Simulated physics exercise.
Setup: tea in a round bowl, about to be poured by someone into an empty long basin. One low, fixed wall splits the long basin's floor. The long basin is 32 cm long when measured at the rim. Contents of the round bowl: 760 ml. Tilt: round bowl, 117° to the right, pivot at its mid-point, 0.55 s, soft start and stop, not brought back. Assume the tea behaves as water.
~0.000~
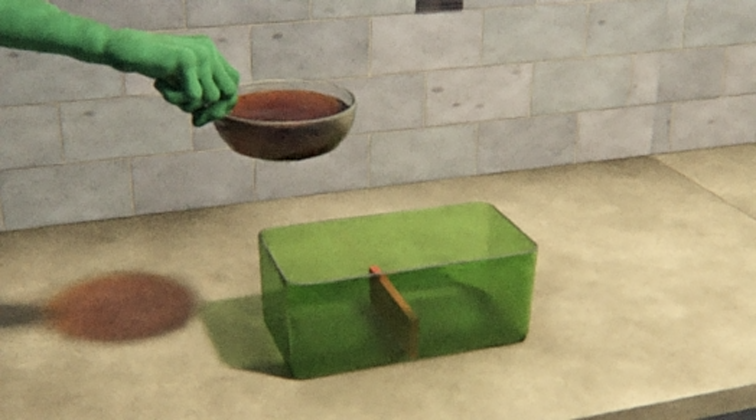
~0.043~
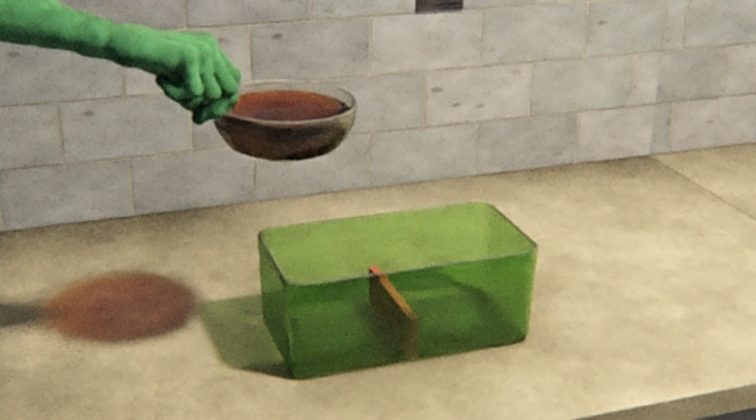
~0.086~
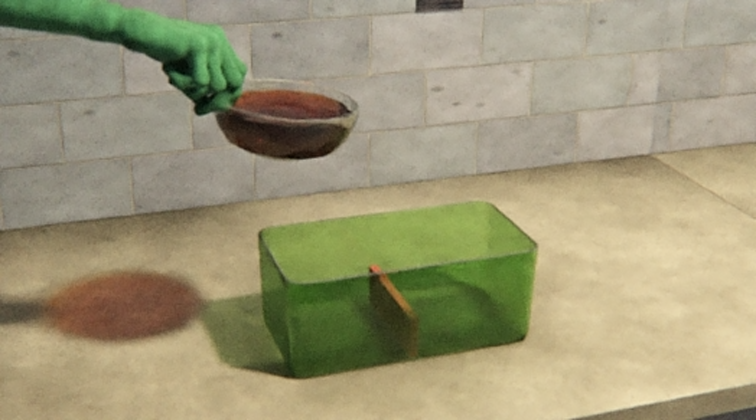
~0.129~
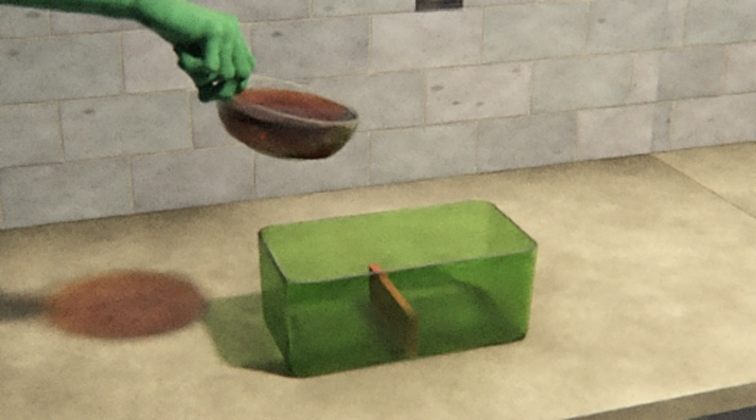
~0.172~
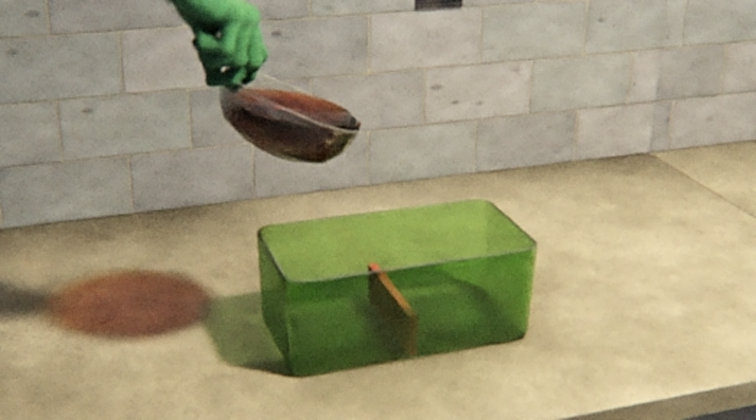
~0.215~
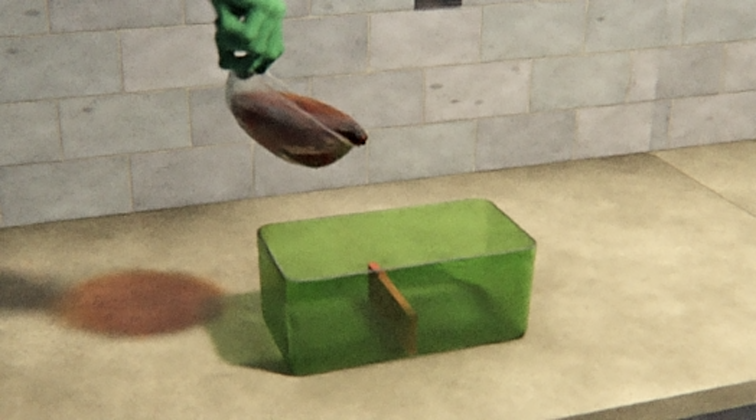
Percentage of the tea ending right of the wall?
40 per cent.
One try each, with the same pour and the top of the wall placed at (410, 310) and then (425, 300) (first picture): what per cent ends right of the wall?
One try each: Around 30 percent and then around 20 percent.
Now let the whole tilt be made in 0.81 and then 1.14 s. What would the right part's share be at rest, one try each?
55 in a hundred, followed by 65 in a hundred.
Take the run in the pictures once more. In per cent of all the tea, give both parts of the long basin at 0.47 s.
Near 32 on the left, 36 on the right.
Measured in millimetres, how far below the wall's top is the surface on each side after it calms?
The left comes to roughly 36 mm and the right to roughly 42 mm.
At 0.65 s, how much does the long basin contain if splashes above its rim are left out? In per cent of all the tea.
Some 92 per cent.
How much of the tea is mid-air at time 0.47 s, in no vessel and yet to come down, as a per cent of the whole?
Near 32 per cent of it all.
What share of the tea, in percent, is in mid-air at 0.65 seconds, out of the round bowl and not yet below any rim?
It comes to some 9 percent of the total.
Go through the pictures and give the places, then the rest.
Tilt 0°; pouring edge (352, 96); surface from (214, 114) to (348, 102); the long basin's rim runs from (272, 258) to (514, 225); the wall's top is at (393, 292), in the first picture.
Tilt 2°; pouring edge (352, 98); surface from (214, 113) to (348, 104), in the second picture.
Tilt 7°; pouring edge (354, 103); surface from (216, 108) to (350, 106), in the third picture.
Tilt 15°; pouring edge (355, 112); surface from (219, 104) to (352, 108), in the fourth picture.
Tilt 26°; pouring edge (354, 124); surface from (224, 102) to (342, 113); 3 per cent is over the edge, in the fifth picture.
Tilt 39°; pouring edge (349, 139); surface from (229, 101) to (330, 118); 12 per cent is over the edge, in the sixth picture.
After 0.47 s the tilt is 110° and 1 per cent is still to pour, 32 is left of the wall and 35 right of it.
After 0.65 s the tilt is 117° and 0 per cent is still to pour, 52 is left of the wall and 39 right of it.
After 0.84 s the tilt is 117° and 0 per cent is still to pour, 53 is left of the wall and 39 right of it.
After 1.05 s the tilt is 117° and 0 per cent is still to pour, 54 is left of the wall and 40 right of it.
In the end 55 per cent lies left of the wall, 40 right of it and 6 outside.
